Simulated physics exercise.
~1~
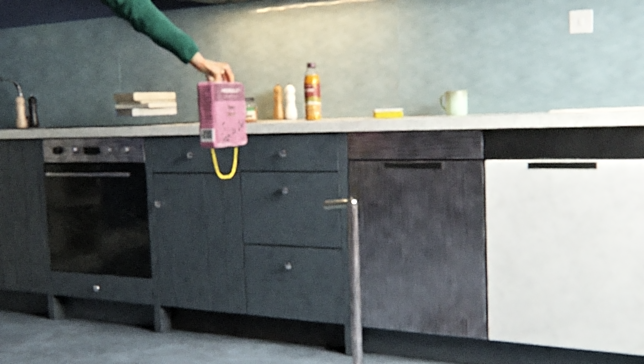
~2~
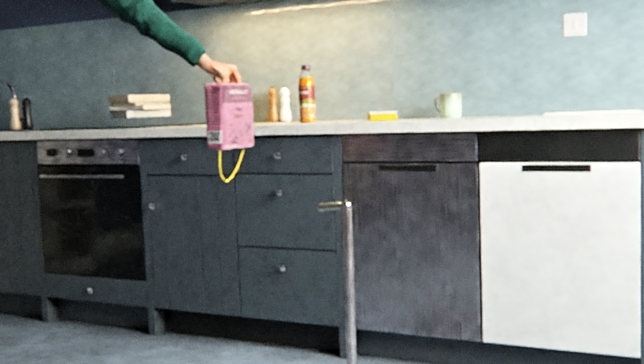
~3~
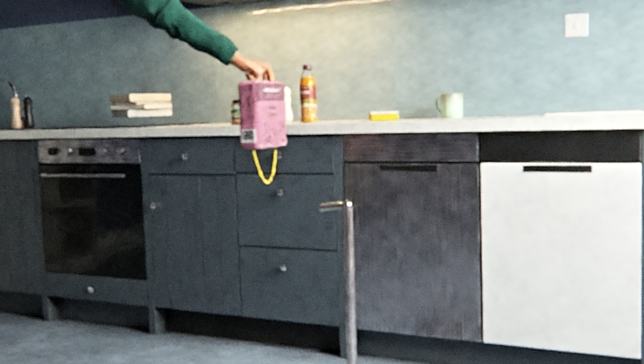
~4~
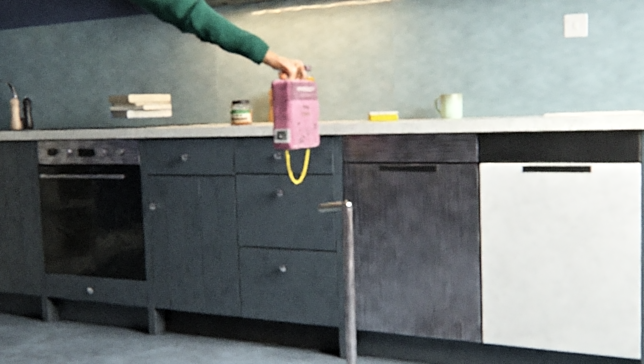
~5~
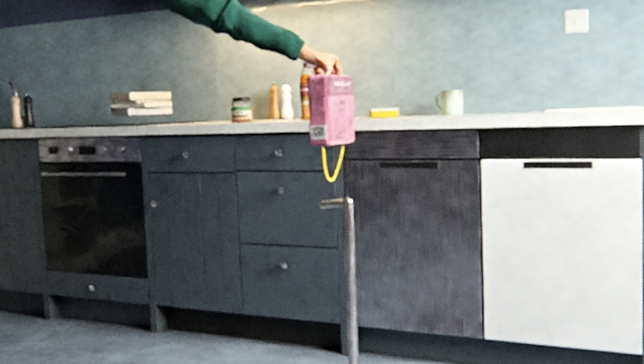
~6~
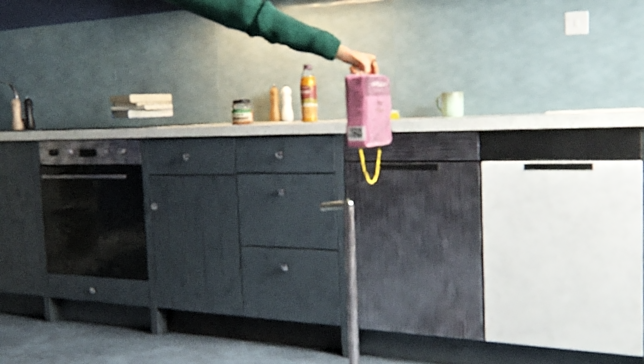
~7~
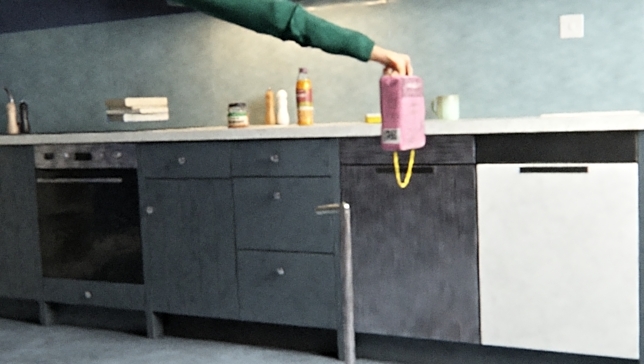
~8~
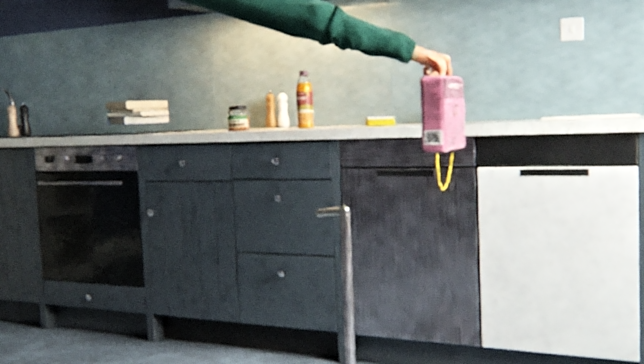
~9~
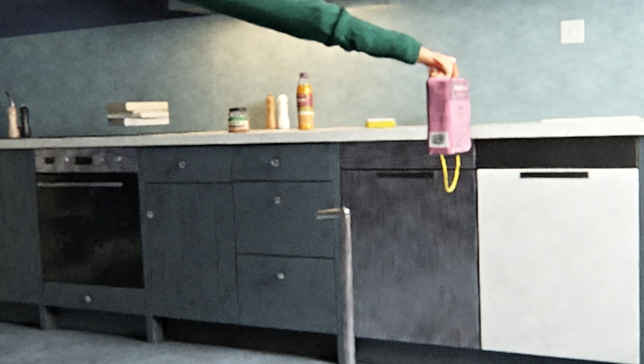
A pink bag with a yellow loop dangling beneath it was carried by a green-sleeved arm from left to right in front of a kitchen counter, passing over a thin hooked post without catching and ending up held beyond it, still upright.
